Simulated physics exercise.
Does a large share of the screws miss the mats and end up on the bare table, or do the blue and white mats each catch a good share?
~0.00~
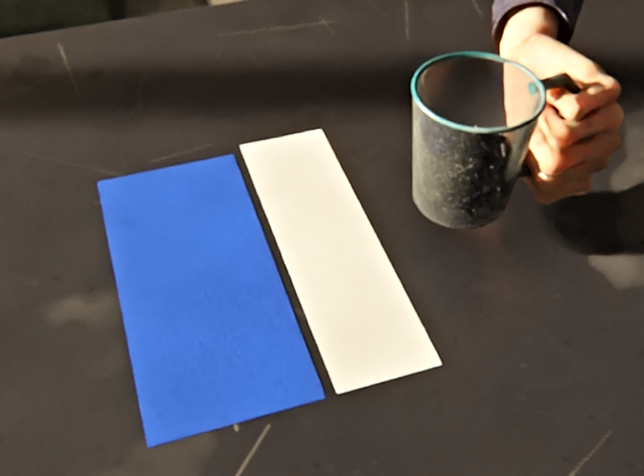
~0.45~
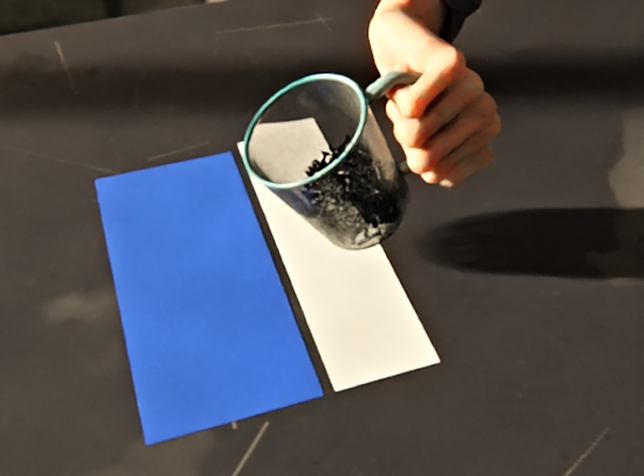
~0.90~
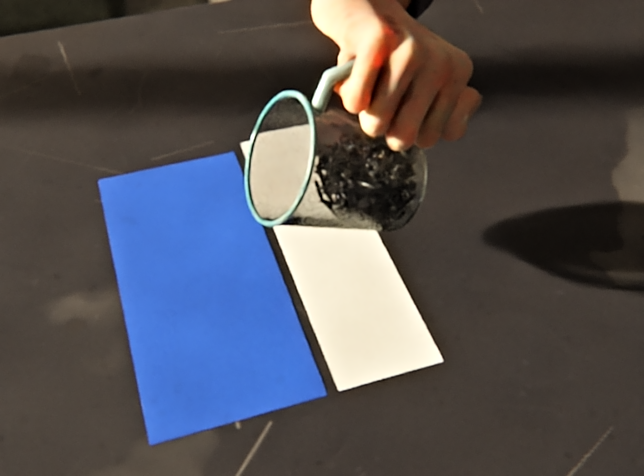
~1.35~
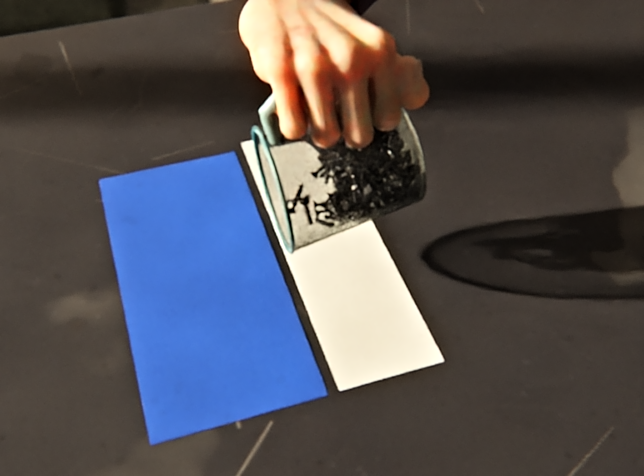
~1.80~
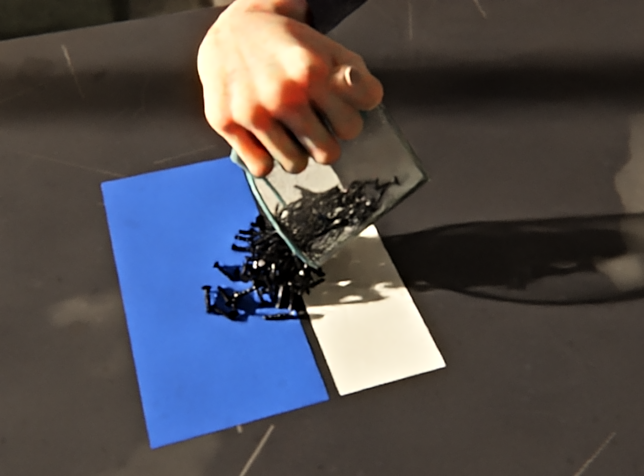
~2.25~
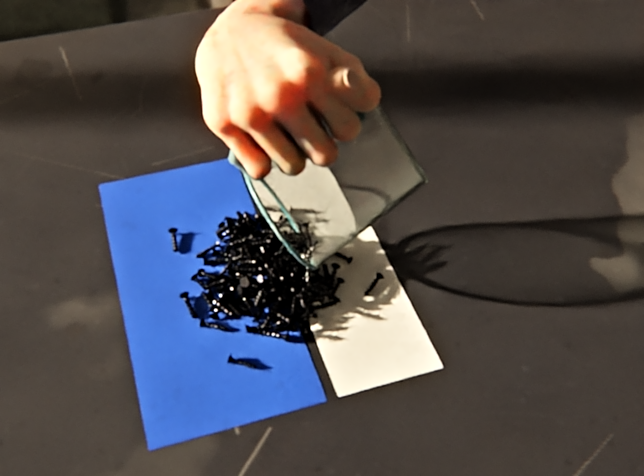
The blue and white mats each catch a good share of the screws, with the larger part on the blue one. No large share ends up on the bare table.
